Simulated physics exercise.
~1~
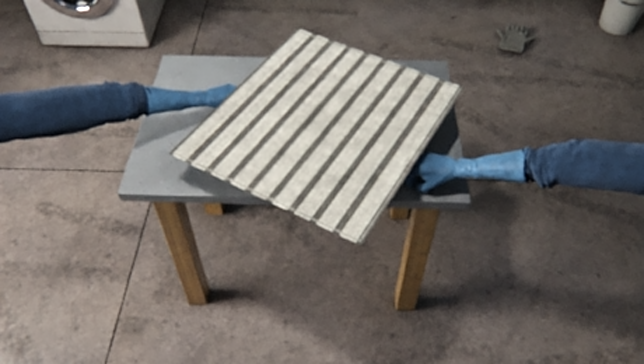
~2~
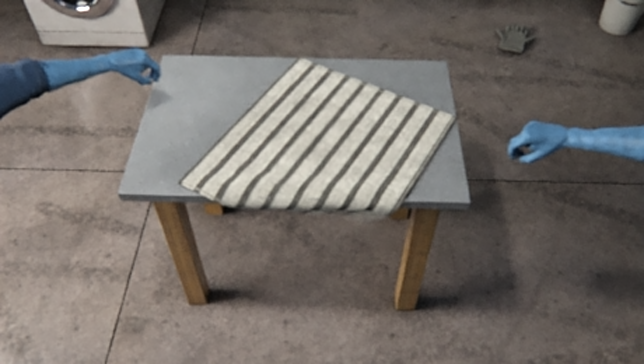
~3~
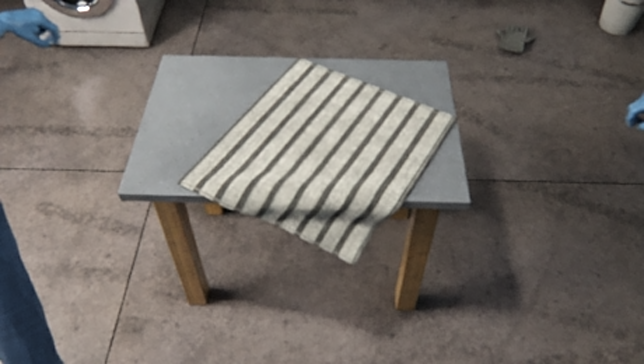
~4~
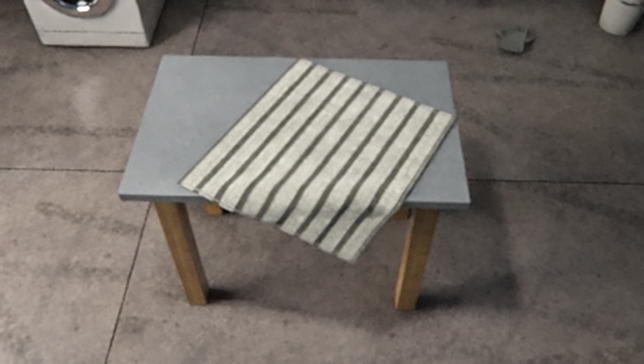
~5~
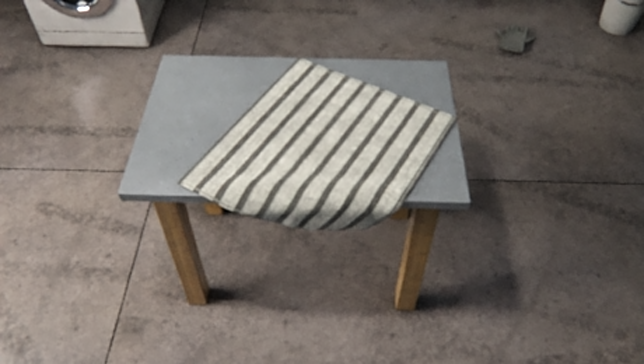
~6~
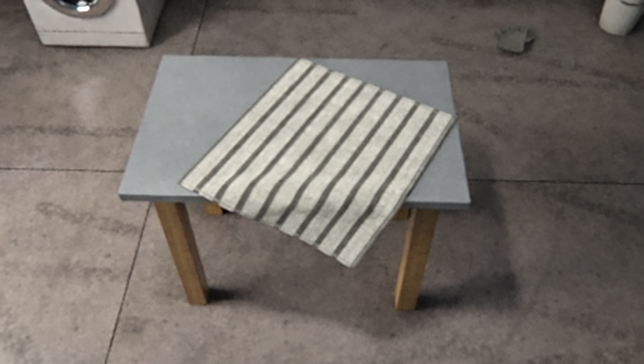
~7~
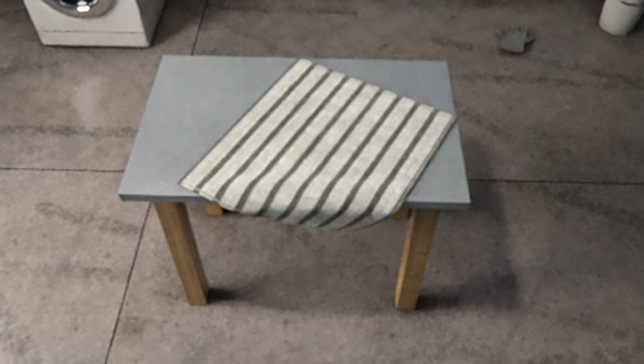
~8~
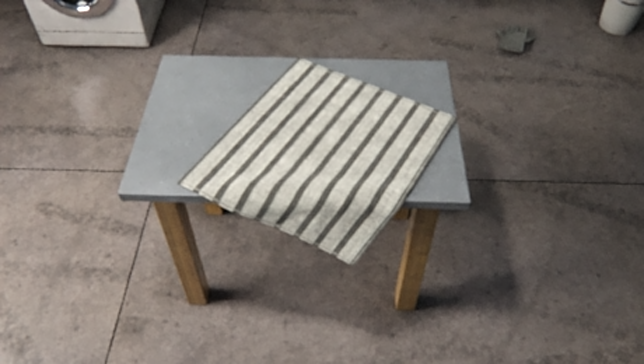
At the start, two blue-gloved hands hold a cream and grey striped hand towel flat and at an angle above a grey-topped table with wooden legs. The hands let go and draw apart to the left and right as the towel drops onto the tabletop, one corner reaching past the front edge. The hands then leave the view. The overhanging corner hangs down, then swings back under and out again several times, rippling the cloth near the edge. At the end, most of the towel still rests on the table, with its corner hanging over the front.
